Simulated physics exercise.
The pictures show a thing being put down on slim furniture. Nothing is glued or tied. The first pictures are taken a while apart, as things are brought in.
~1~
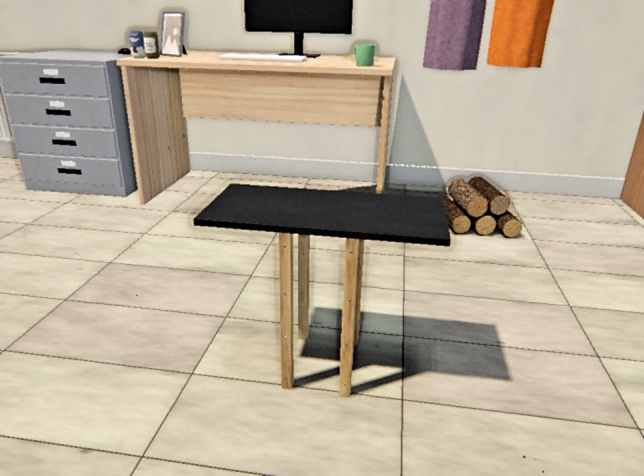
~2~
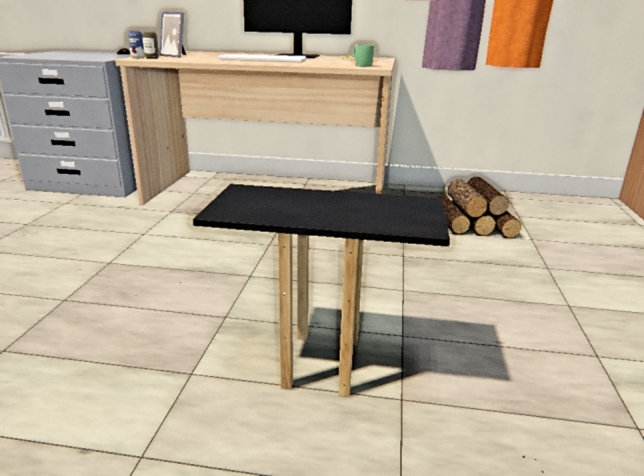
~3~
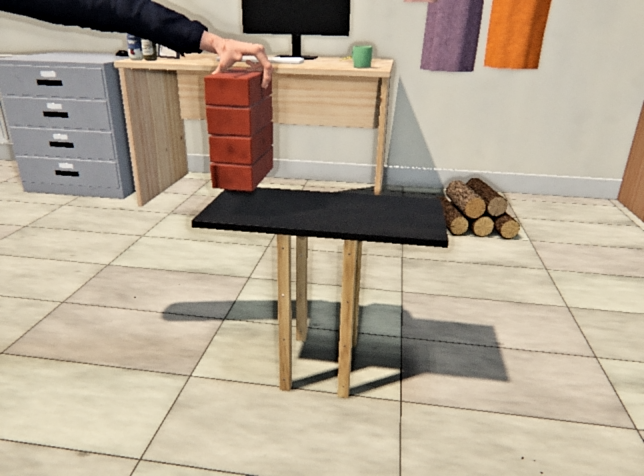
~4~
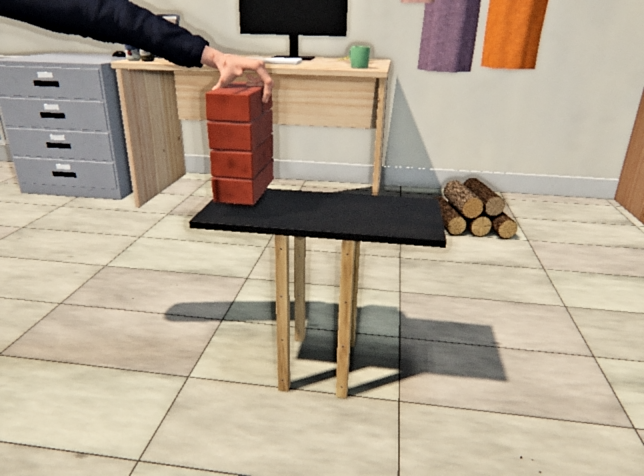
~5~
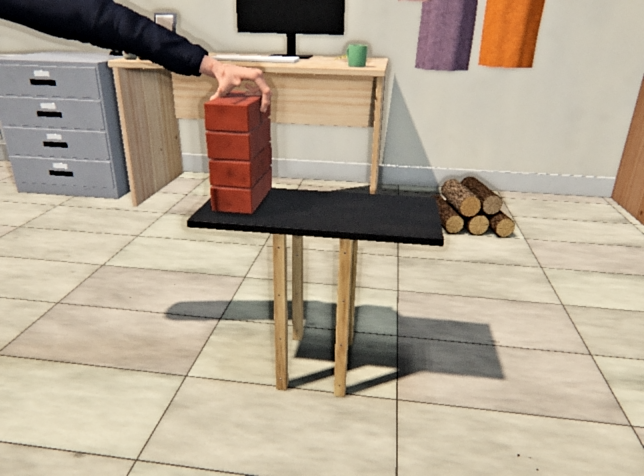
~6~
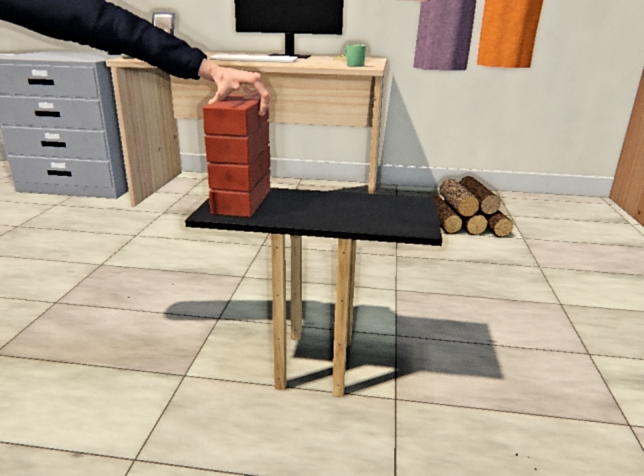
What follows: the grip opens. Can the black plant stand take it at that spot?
Outcome: The black plant stand overbalances.
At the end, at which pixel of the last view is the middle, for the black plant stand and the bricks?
The black plant stand around (149, 266); the bricks around (47, 321).
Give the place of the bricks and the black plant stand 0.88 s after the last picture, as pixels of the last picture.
Near (58, 321) and (142, 255).
Then, 0.56 s on from there, black plant stand turned 22° from its first pose near (248, 206).
Then, 0.74 s on from there, black plant stand turned 50° from its first pose near (174, 236).
Then, 0.88 s on from there, black plant stand turned 68° from its first pose near (142, 255).
In the end, the black plant stand tips up, near (149, 266).
